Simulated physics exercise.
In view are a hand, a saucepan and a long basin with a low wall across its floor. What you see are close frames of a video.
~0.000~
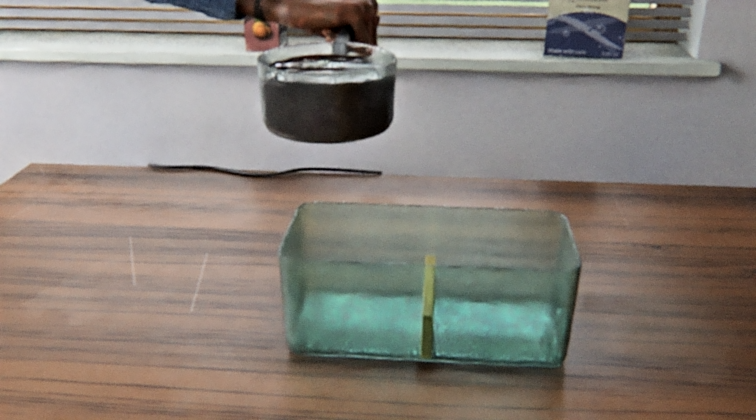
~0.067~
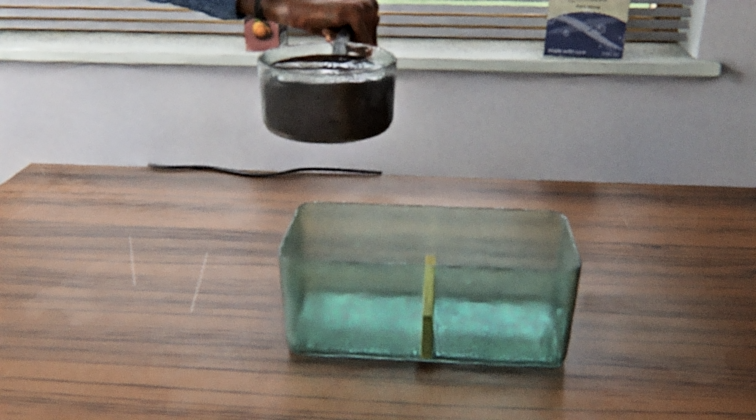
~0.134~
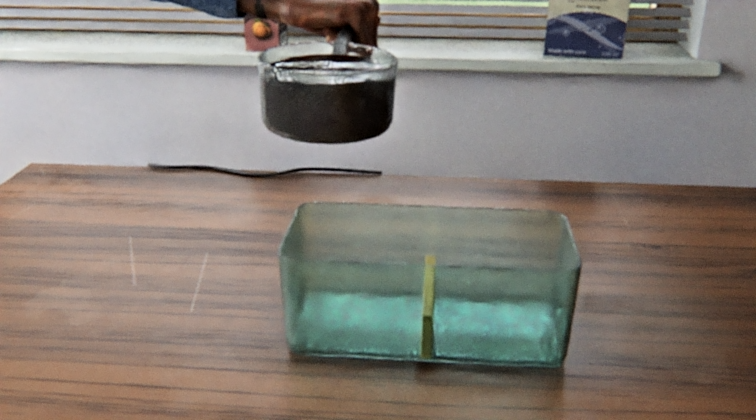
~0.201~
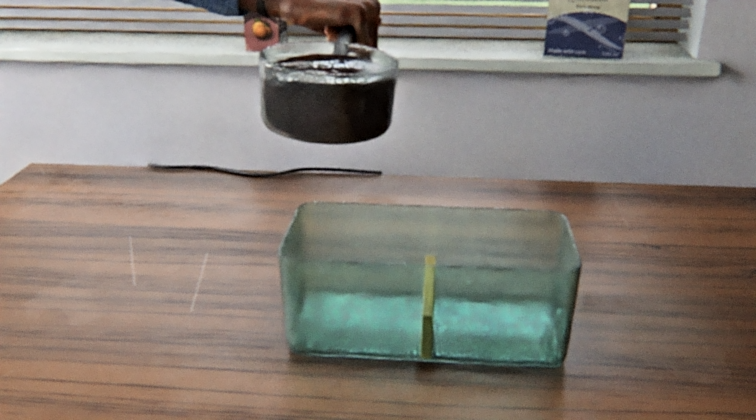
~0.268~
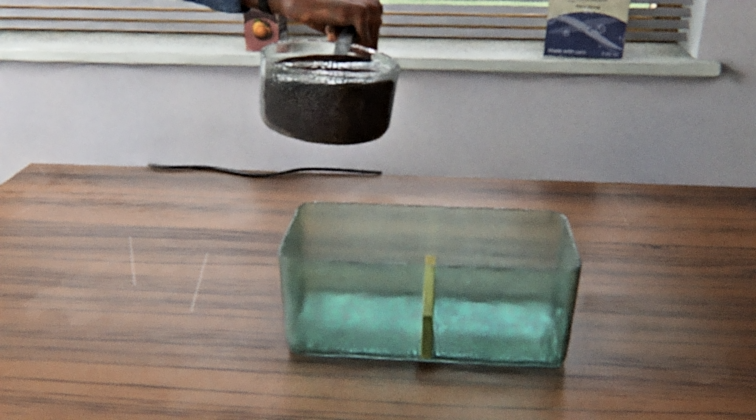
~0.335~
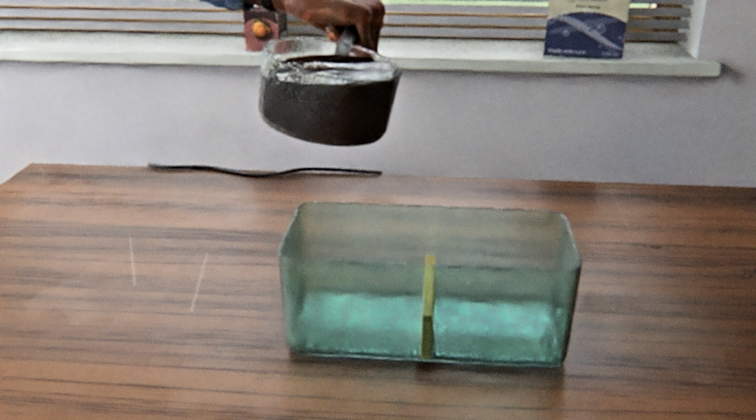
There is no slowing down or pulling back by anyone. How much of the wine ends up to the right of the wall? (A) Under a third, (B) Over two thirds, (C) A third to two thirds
Over two thirds.
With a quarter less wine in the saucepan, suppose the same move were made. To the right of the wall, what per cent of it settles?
Close to 75 per cent.
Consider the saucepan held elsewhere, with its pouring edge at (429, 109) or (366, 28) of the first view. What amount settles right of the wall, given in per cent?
95 % and 65 %.
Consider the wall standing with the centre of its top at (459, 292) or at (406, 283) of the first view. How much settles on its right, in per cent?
Roughly 55 % and 95 %.
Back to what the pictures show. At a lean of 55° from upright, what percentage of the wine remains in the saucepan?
60 in a hundred.
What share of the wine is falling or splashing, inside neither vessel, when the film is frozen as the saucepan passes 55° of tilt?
Around 25 in a hundred.
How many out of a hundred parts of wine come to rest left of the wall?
I'd put it at around 20 %.
A moment on, the saucepan is tipped part way and 61 per cent is still to pour, 2 is left of the wall and 12 right of it.
Next, the saucepan is tipped on its side and 15 per cent is still to pour, 4 is left of the wall and 69 right of it.
Then the saucepan is tipped on its side and 2 per cent is still to pour, 16 is left of the wall and 79 right of it.
Later the saucepan is tipped on its side and 0 per cent is still to pour, 19 is left of the wall and 80 right of it.
Finally, 20 per cent lies left of the wall, 80 right of it and 1 outside.
